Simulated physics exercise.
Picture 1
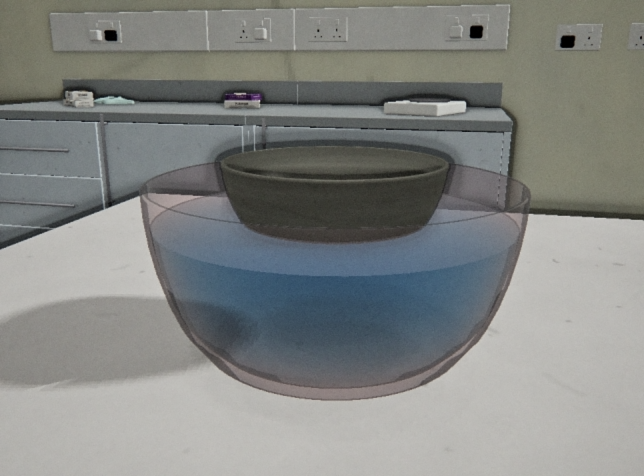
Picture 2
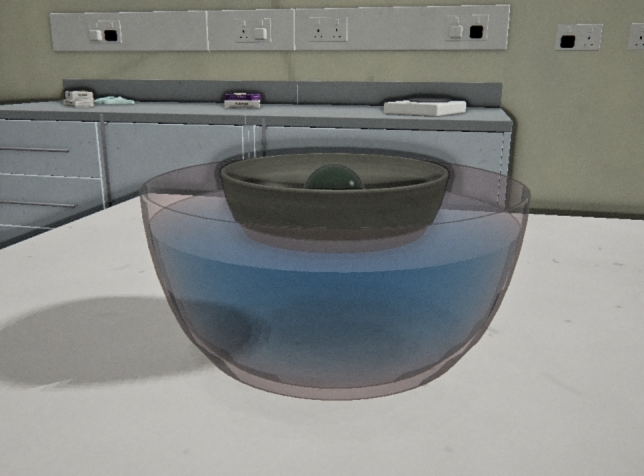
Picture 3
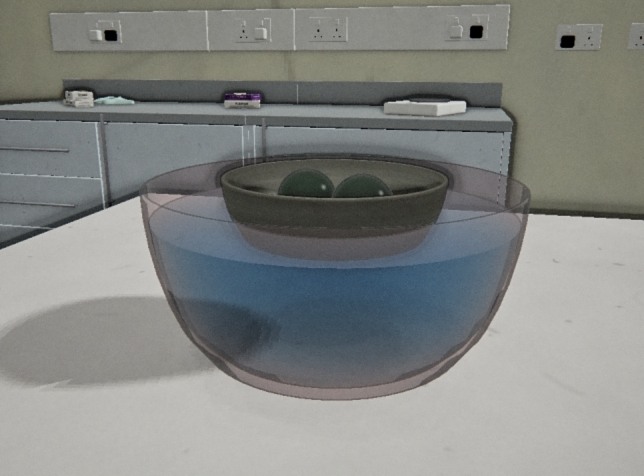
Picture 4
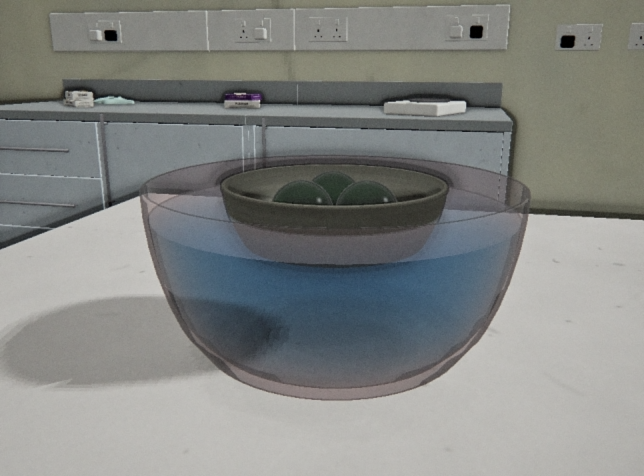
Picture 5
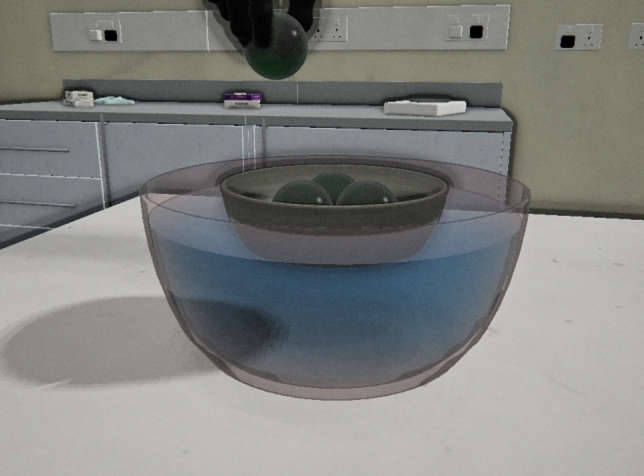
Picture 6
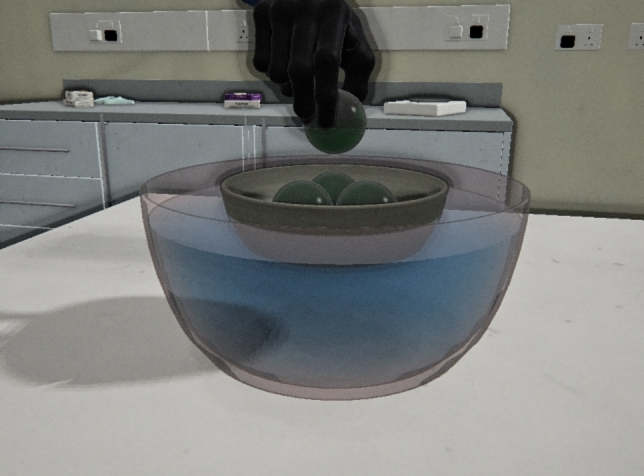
In a laboratory with grey cabinets and wall sockets behind, a white table is seen from slightly above by a still camera. A clear, pinkish bowl of blue water stands on it, with a dark grey-green dish floating inside. Dark green marbles appear in the dish until there are three, the dish sitting lower each time, and a black-gloved hand lowers another marble towards it from above.
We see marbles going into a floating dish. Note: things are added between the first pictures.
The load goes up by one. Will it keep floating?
My guess is it copes with the weight.
Next, the glass marble is in and the dish dips.
After that, it steadies; about a third of its side above the surface.
Finally, the dish floats; about a third of its side above the surface.
